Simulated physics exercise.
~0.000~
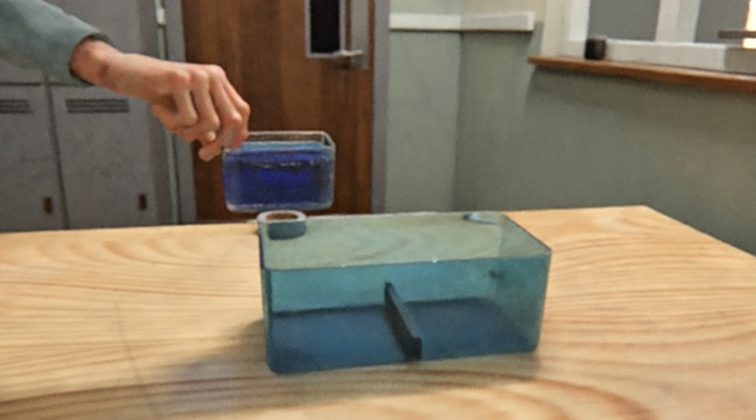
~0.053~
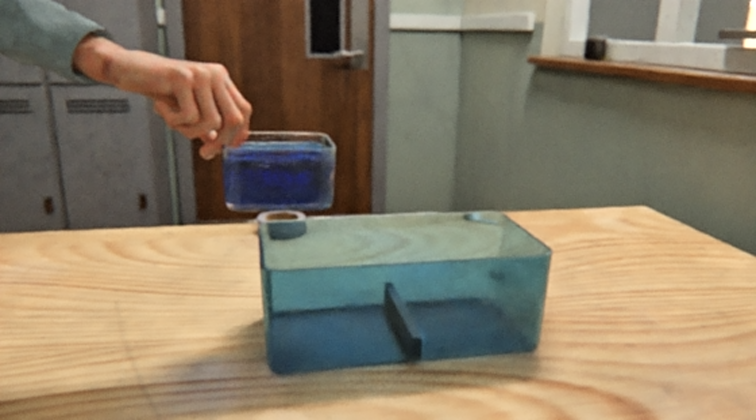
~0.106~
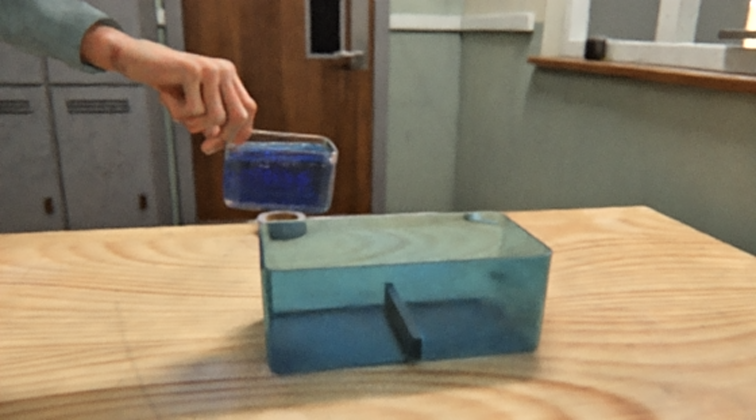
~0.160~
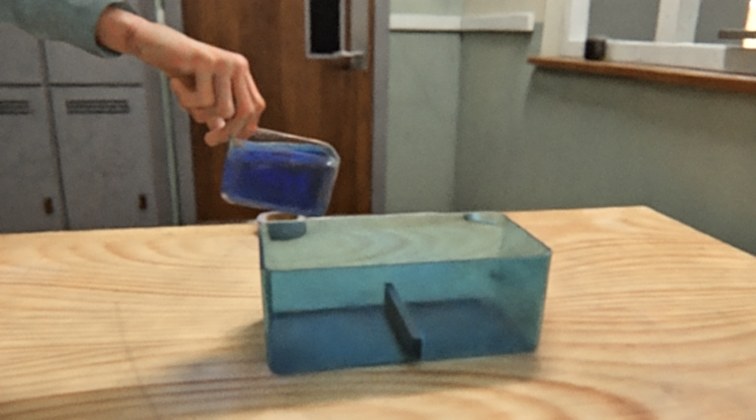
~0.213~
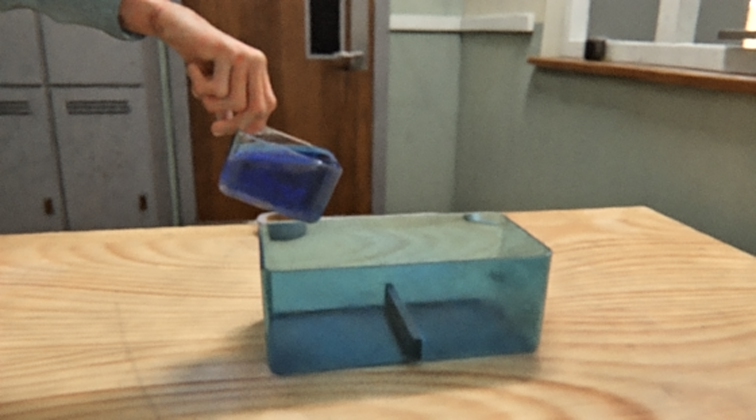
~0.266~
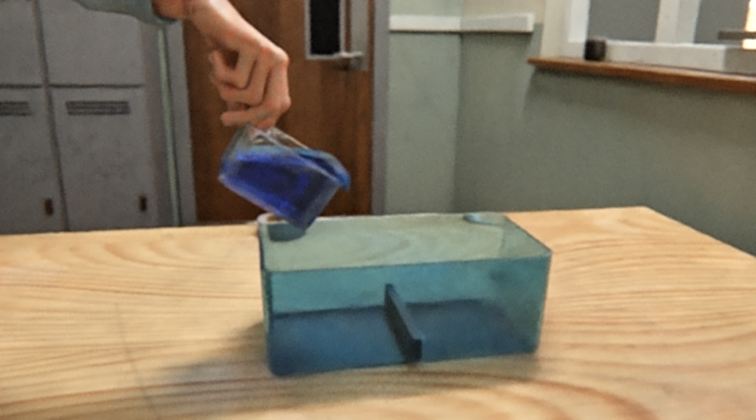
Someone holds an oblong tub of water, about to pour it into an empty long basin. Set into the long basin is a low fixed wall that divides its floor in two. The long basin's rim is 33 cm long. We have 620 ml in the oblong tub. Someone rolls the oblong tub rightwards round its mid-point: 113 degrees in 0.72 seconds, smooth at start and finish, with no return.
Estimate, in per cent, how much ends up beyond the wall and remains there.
Roughly 16 % ends up beyond the wall.
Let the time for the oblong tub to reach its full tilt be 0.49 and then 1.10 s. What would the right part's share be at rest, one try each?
20 in a hundred, followed by 20 in a hundred.
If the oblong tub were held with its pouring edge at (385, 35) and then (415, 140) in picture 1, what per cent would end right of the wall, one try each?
75 in a hundred, followed by 90 in a hundred.
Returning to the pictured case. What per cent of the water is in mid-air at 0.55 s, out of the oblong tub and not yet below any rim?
22 per cent.
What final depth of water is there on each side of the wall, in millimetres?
About 20 mm left, about 4 mm right.
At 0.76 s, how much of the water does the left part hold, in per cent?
The left part holds close to 84 per cent.
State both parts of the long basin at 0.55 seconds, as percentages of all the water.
About 56 left, 3 right.
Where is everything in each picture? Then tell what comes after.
Tilt 0°; pouring edge (330, 141); surface from (226, 150) to (328, 149); the long basin's rim runs from (260, 245) to (526, 232); the wall's top is at (401, 308), in the first picture.
Tilt 2°; pouring edge (330, 143); surface from (227, 150) to (328, 149), in the second picture.
Tilt 6°; pouring edge (332, 147); surface from (228, 149) to (330, 151), in the third picture.
Tilt 13°; pouring edge (334, 154); surface from (230, 150) to (332, 152), in the fourth picture.
Tilt 23°; pouring edge (336, 164); surface from (229, 152) to (336, 158); 2 per cent is over the edge, in the fifth picture.
Tilt 34°; pouring edge (336, 175); surface from (226, 153) to (336, 167); 7 per cent is over the edge, in the sixth picture.
Then, 0.55 s in, the tilt is 98° and 18 per cent is still to pour, 57 is left of the wall and 3 right of it.
Then, 0.76 s in, the tilt is 113° and 2 per cent is still to pour, 85 is left of the wall and 10 right of it.
Then, 0.98 s in, the tilt is 113° and 0 per cent is still to pour, 84 is left of the wall and 15 right of it.
Then, 1.22 s in, the tilt is 113° and 0 per cent is still to pour, 83 is left of the wall and 16 right of it.
Finally, 83 per cent lies left of the wall, 16 right of it and 1 outside.
